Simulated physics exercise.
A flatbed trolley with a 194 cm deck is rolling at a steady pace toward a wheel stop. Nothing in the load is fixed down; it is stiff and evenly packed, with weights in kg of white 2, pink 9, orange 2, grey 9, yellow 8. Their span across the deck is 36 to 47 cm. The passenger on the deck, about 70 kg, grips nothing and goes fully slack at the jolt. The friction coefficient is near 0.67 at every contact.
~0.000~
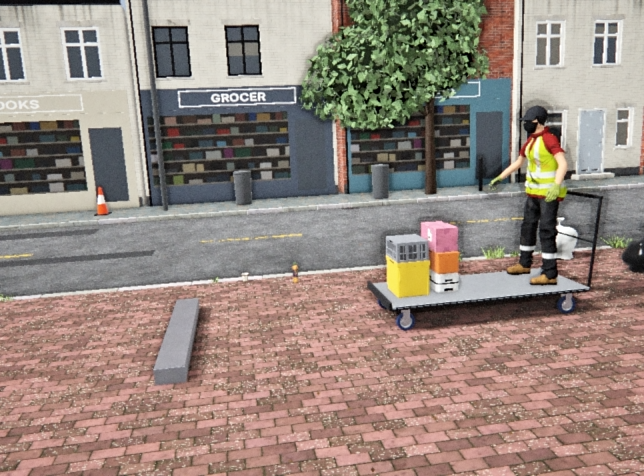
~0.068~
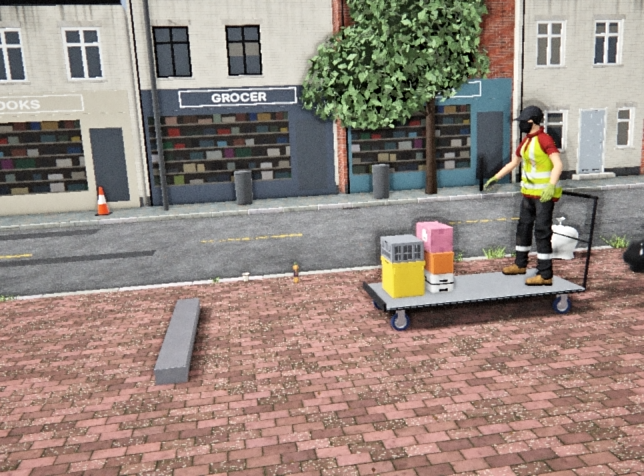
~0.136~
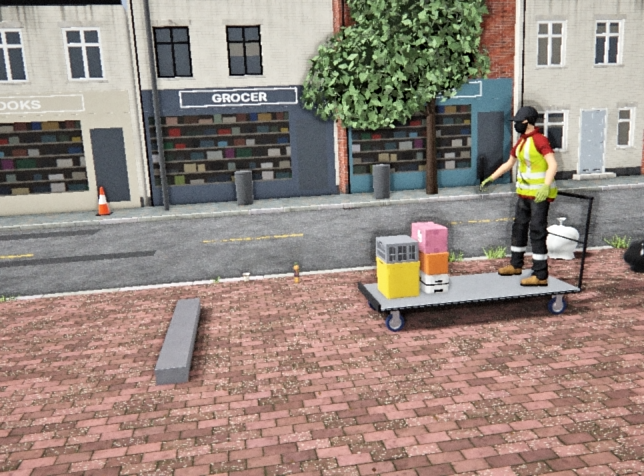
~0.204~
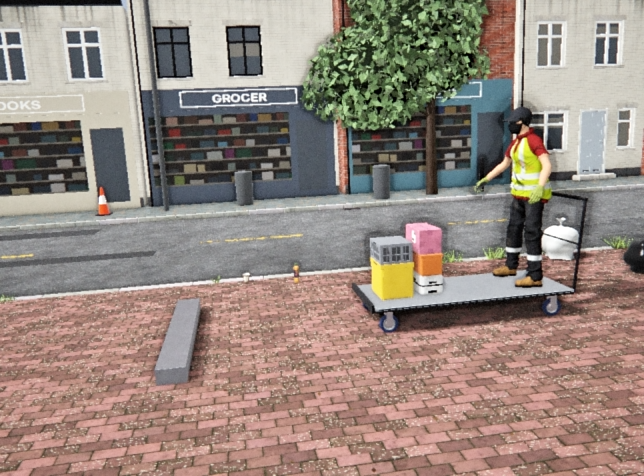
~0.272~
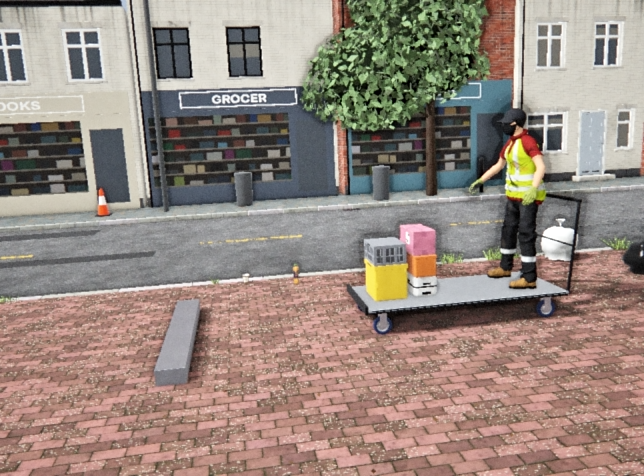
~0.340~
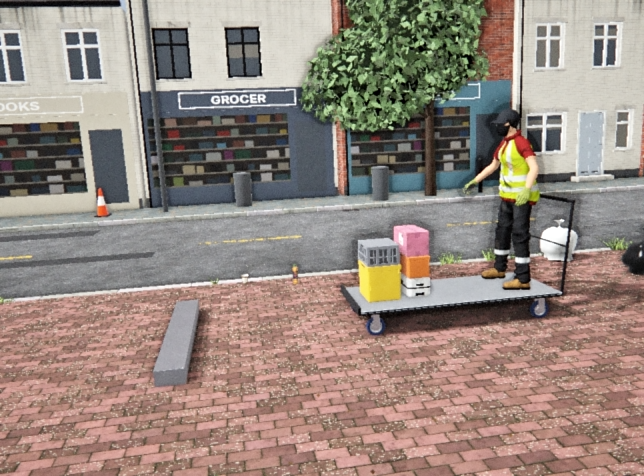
On a brick-paved area beside a street with a grocer's shop, a flatbed trolley carries stacked crates and a standing person in a yellow vest and dark cap. It rolls slowly and steadily left, moving a little nearer the grey wheel stop, while the rider keeps one arm held out.
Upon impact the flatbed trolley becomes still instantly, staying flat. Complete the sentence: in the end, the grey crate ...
In the end, the grey crate is resting on the deck.
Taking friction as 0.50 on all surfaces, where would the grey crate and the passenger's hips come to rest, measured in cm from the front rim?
Grey 20 behind, hips 140 behind.
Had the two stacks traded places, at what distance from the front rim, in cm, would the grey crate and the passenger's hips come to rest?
Grey 50 behind, hips 140 behind.
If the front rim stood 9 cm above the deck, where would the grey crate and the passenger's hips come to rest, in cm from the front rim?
Rest positions from the front rim: Grey 30 cm behind; hips 140 cm behind.
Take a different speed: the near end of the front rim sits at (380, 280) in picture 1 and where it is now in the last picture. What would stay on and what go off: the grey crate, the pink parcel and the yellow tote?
In that case grey off, pink off, yellow off.
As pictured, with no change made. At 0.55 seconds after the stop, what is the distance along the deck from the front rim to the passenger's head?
Position: Approx. 90 cm behind the front rim.
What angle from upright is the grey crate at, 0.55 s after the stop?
I'd put the tilt near 0 degrees.
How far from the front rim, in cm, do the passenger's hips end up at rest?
Some 140 cm behind it.
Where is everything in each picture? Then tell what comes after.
The first picture shows grey crate (407, 248), white suitcase (441, 278), rim corner (391, 307); 184 cm still to roll.
The second picture shows grey crate (402, 249), white suitcase (436, 279), rim corner (385, 308); 179 cm still to roll.
The third picture shows grey crate (397, 249), white suitcase (431, 279), rim corner (380, 309); 173 cm still to roll.
The fourth picture shows grey crate (391, 250), white suitcase (425, 280), rim corner (374, 310); 167 cm still to roll.
The fifth picture shows grey crate (385, 251), white suitcase (419, 282), rim corner (367, 311); 162 cm still to roll.
The sixth picture shows grey crate (378, 252), white suitcase (413, 283), rim corner (360, 312); 156 cm still to roll. Speed about 0.8 m/s.
The wheels strike at 2.22 s.
After 2.77 s the grey crate is 25 cm behind the rim, tilted 5°, near (205, 265) in the last picture's view.
After 3.22 s the grey crate is 29 cm behind the rim, tilted 0°, near (210, 266) in the last picture's view.
Final state at 5.1 s, nothing is past the rim; behind it, white suitcase, pink parcel, orange tote, grey crate, yellow tote and the passenger's hips.
